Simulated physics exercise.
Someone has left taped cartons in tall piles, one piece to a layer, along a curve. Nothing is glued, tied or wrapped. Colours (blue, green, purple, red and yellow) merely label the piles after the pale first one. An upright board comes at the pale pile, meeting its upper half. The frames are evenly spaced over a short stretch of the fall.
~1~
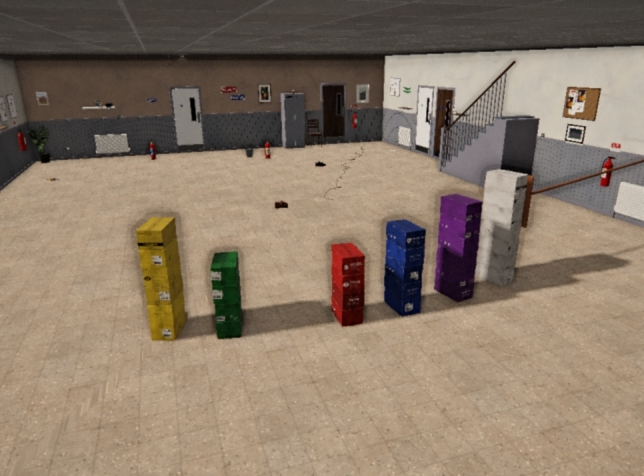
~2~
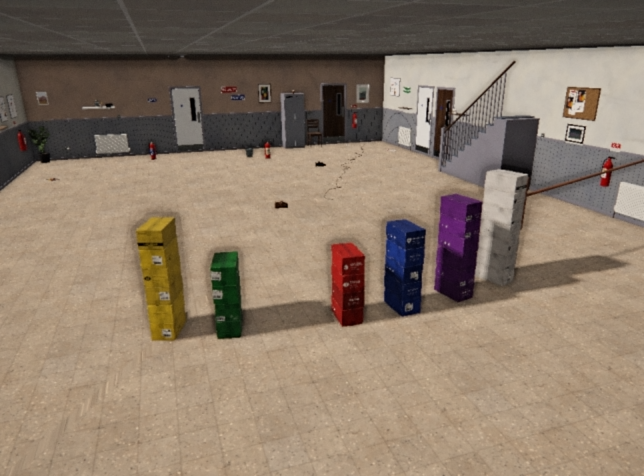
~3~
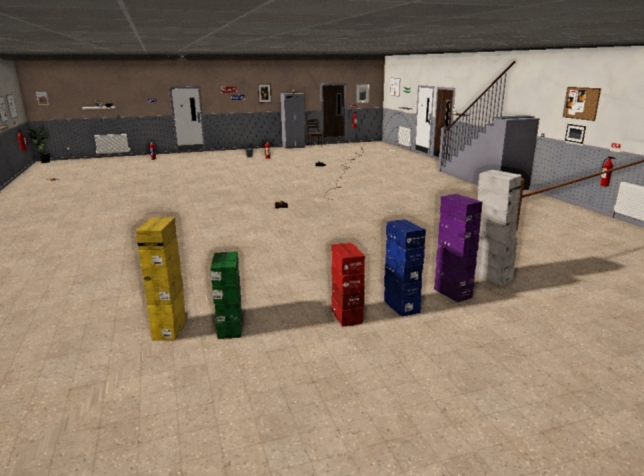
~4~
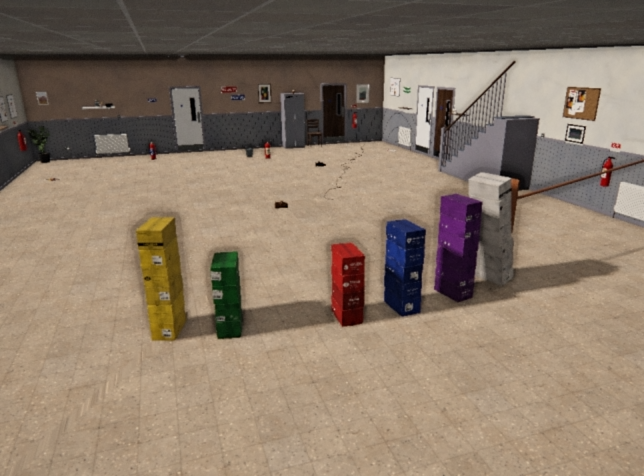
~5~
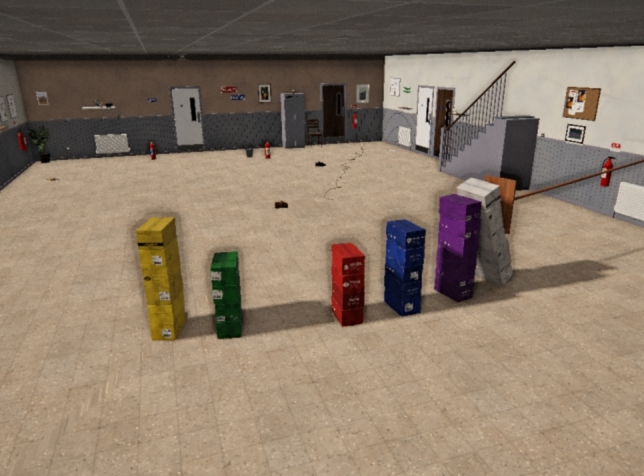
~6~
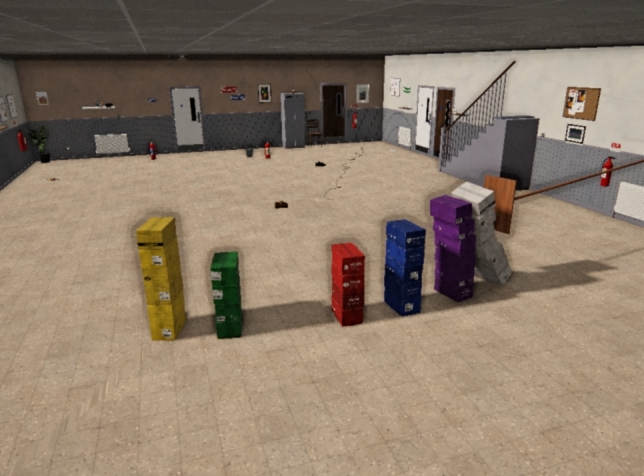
In a large hall with a staircase, a brown board pressed against the tall white stack at the right of a curved row of colorful stacks, tilting it leftward against the purple one, which leaned slightly.
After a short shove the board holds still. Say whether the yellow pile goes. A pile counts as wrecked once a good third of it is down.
It survives.
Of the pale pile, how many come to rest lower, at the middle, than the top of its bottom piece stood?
4 pale pieces.
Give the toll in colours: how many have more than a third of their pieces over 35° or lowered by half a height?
It comes to 3.
Soon after the last picture, 7 of the pale pile down; none of the 6 yellow cartons down (0 of 25 in all colours); top yellow carton unmoved; top purple carton leaning a little.
A little later, 7 of the pale pile down; none of the 6 yellow cartons down (6 of 25 in all colours); top yellow carton unmoved; top purple carton leaning clearly, half its height lower.
Later still, 7 of the pale pile down; none of the 6 yellow cartons down (10 of 25 in all colours); top yellow carton unmoved; top blue carton leaning clearly, half its height lower.
After that, 7 of the pale pile down; none of the 6 yellow cartons down (14 of 25 in all colours); top yellow carton unmoved; top red carton on its side.
At rest, 7 of the pale pile down; none of the 6 yellow cartons down (14 of 25 in all colours); top yellow carton unmoved; top purple carton upside down. As the last picture would show them, middles, top yellow carton near (157, 233), top purple carton near (330, 332).
